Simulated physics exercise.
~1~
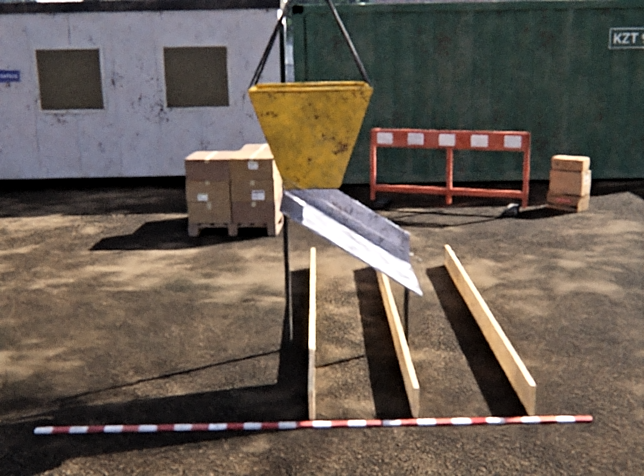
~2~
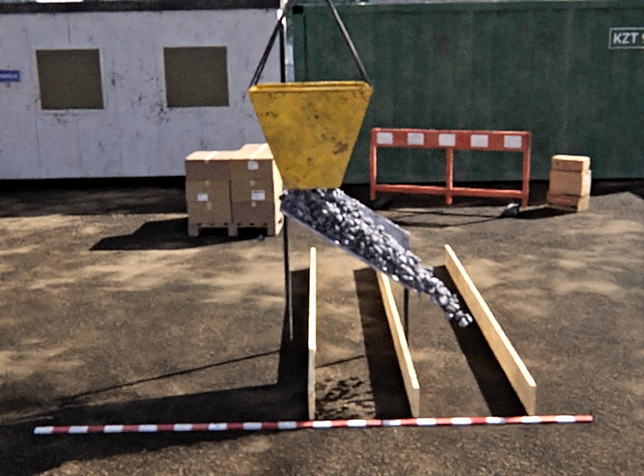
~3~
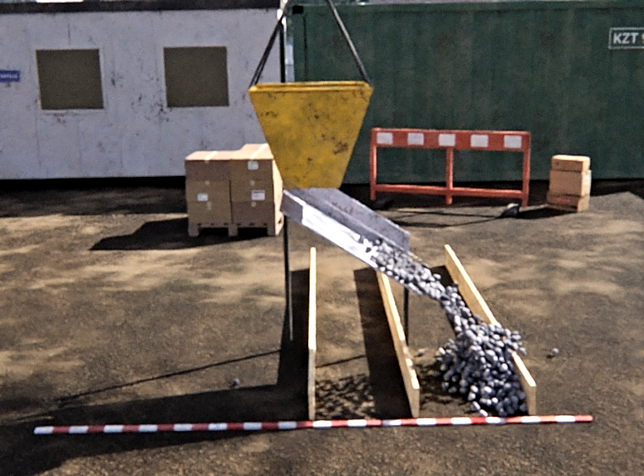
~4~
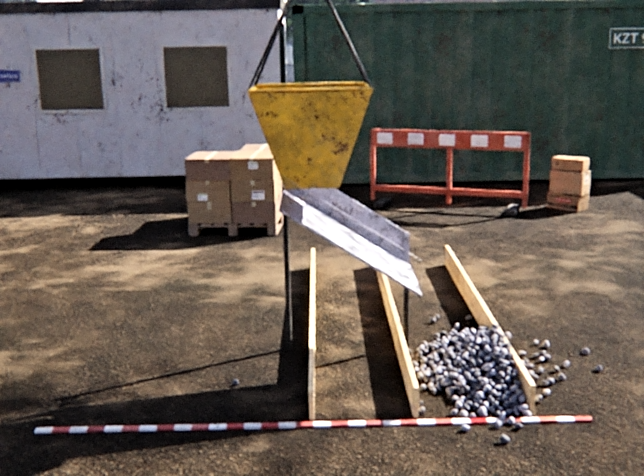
Grey stones pouring from a hanging yellow skip, sliding down a sloping steel sheet and piling up in the right plank bay, a few spilling beyond.
